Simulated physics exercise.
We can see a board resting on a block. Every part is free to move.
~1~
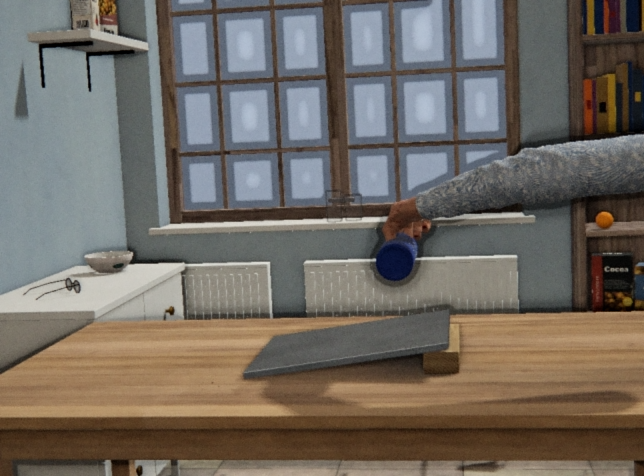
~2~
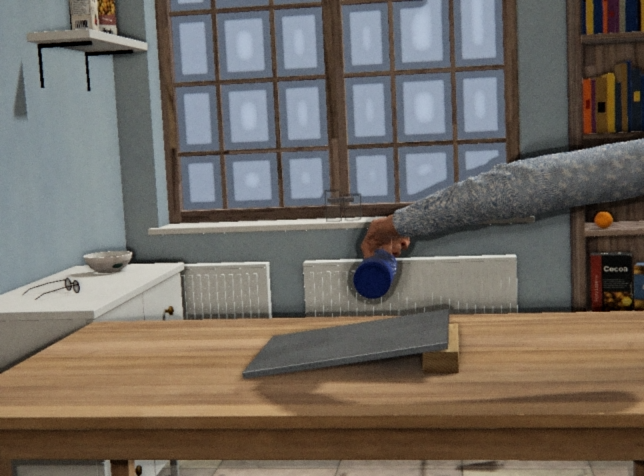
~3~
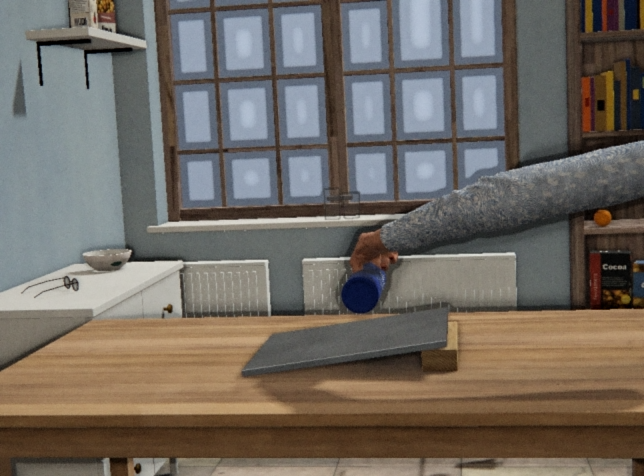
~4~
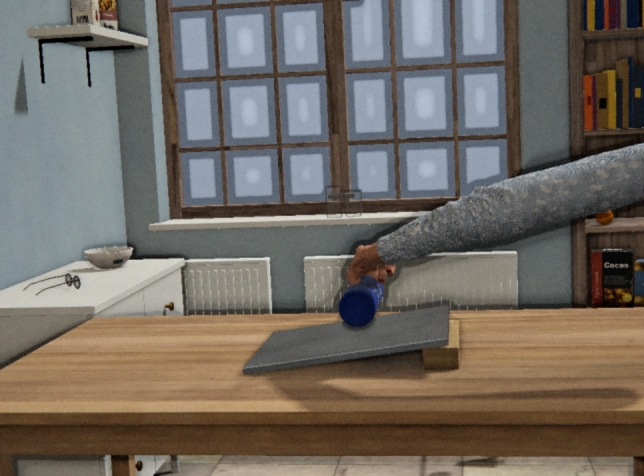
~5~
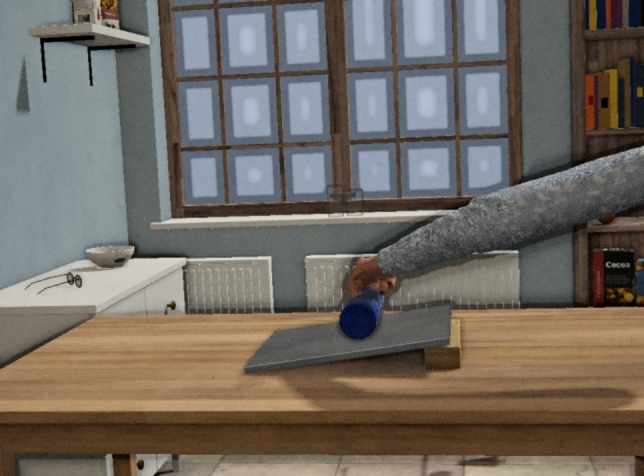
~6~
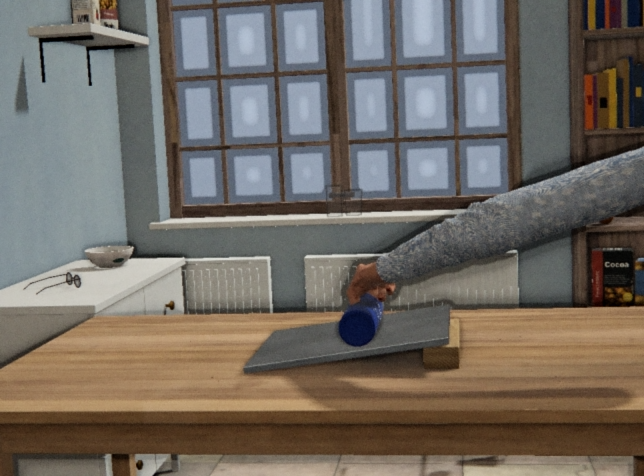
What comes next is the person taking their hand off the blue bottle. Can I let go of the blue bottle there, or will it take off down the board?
Looks to me like it's on the move there.
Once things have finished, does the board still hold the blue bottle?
Off the top.
Then, 0.80 s after the last picture, blue bottle rolled well along near (278, 328).
Then, 1.40 s after the last picture, blue bottle now off the board.
Then, 2.10 s after the last picture, things are still on the move.
Then, 2.40 s after the last picture, as before.
By the end, off the board, blue bottle. The blue bottle goes downhill.
